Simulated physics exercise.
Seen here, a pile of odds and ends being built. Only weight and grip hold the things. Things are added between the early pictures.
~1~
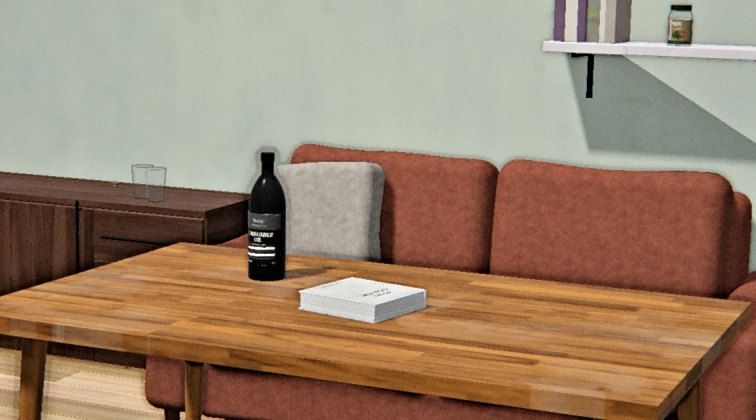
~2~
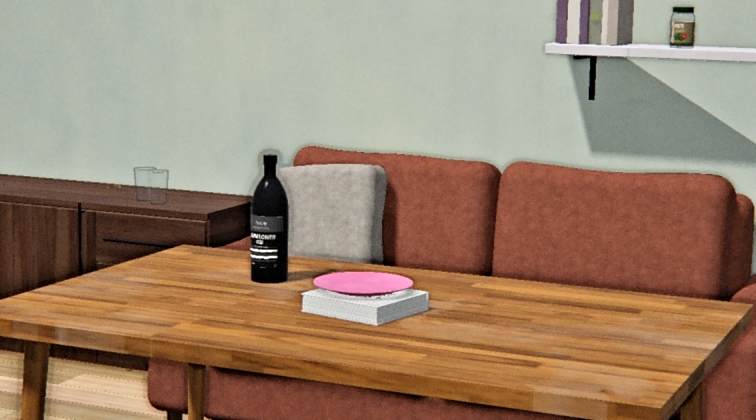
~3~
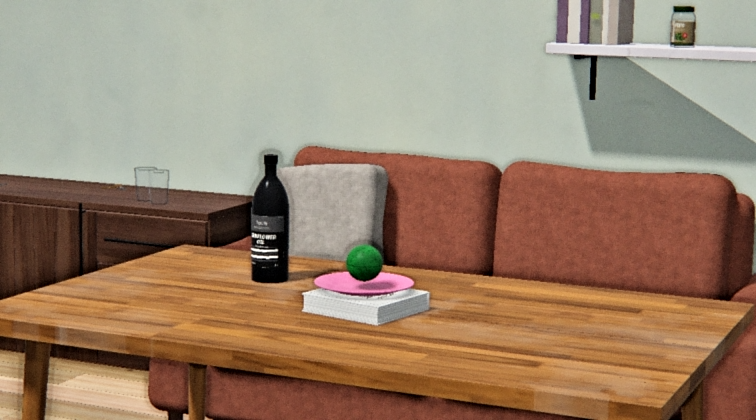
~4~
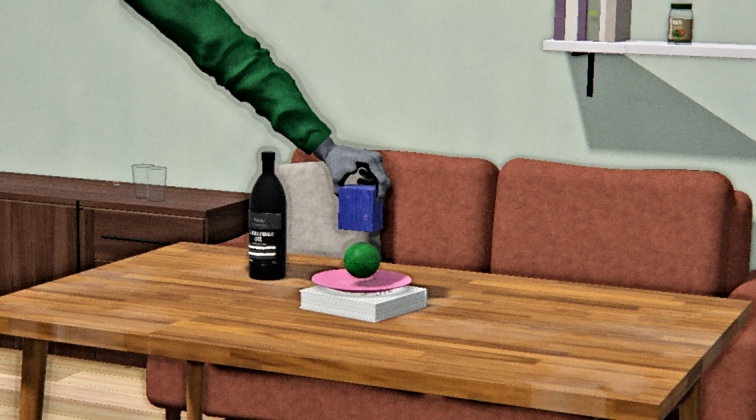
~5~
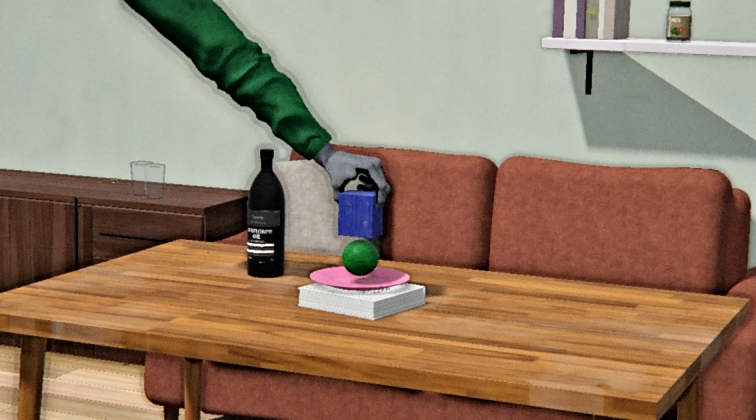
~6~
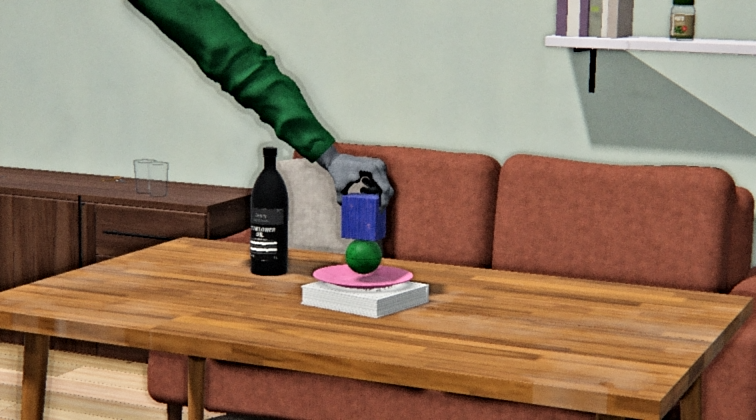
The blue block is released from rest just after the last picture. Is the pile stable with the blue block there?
The pile loses its balance.
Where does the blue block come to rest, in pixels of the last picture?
At about (225, 267).
Then, 0.80 s later than the last frame, blue block now fallen.
Then, 1.10 s later than the last frame, things are still on the move.
When it is over, fallen, blue block; the other 4 as before. End places, in pixels of the last picture, blue block near (225, 267). The pile comes apart.
